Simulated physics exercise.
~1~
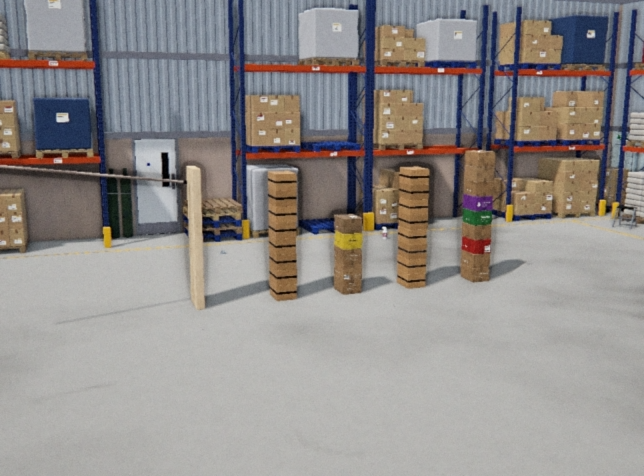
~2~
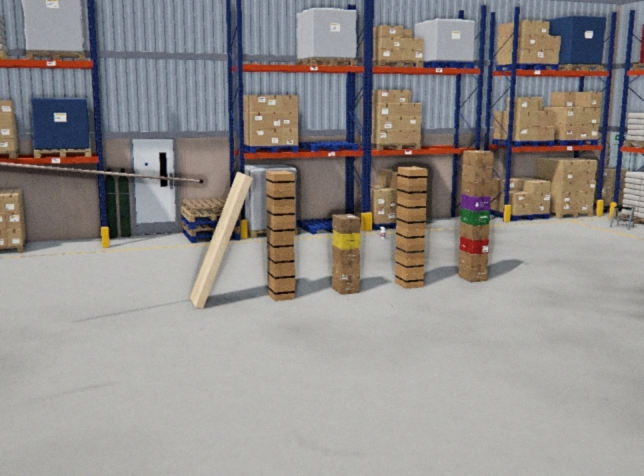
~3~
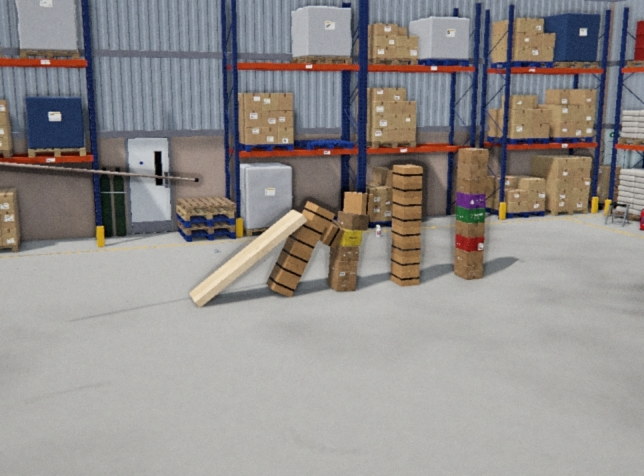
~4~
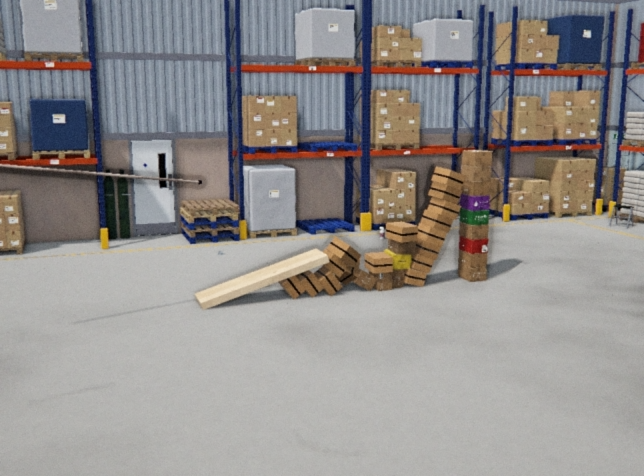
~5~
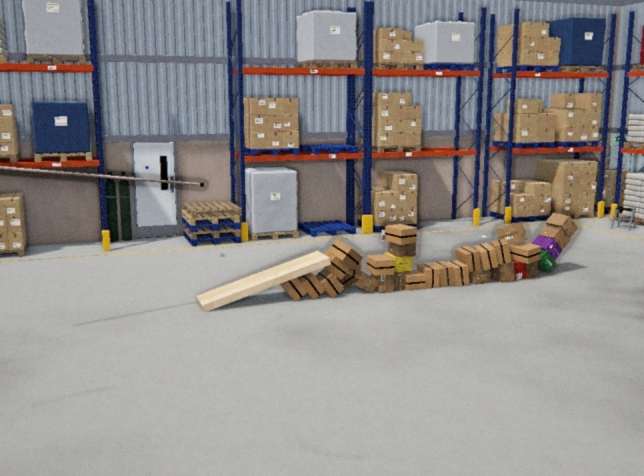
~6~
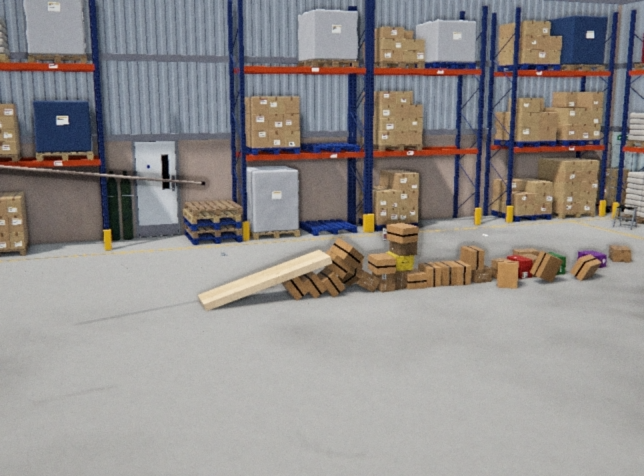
A wooden board tips right into a row of carton stacks, toppling them one after another into a scattered line across a warehouse floor.
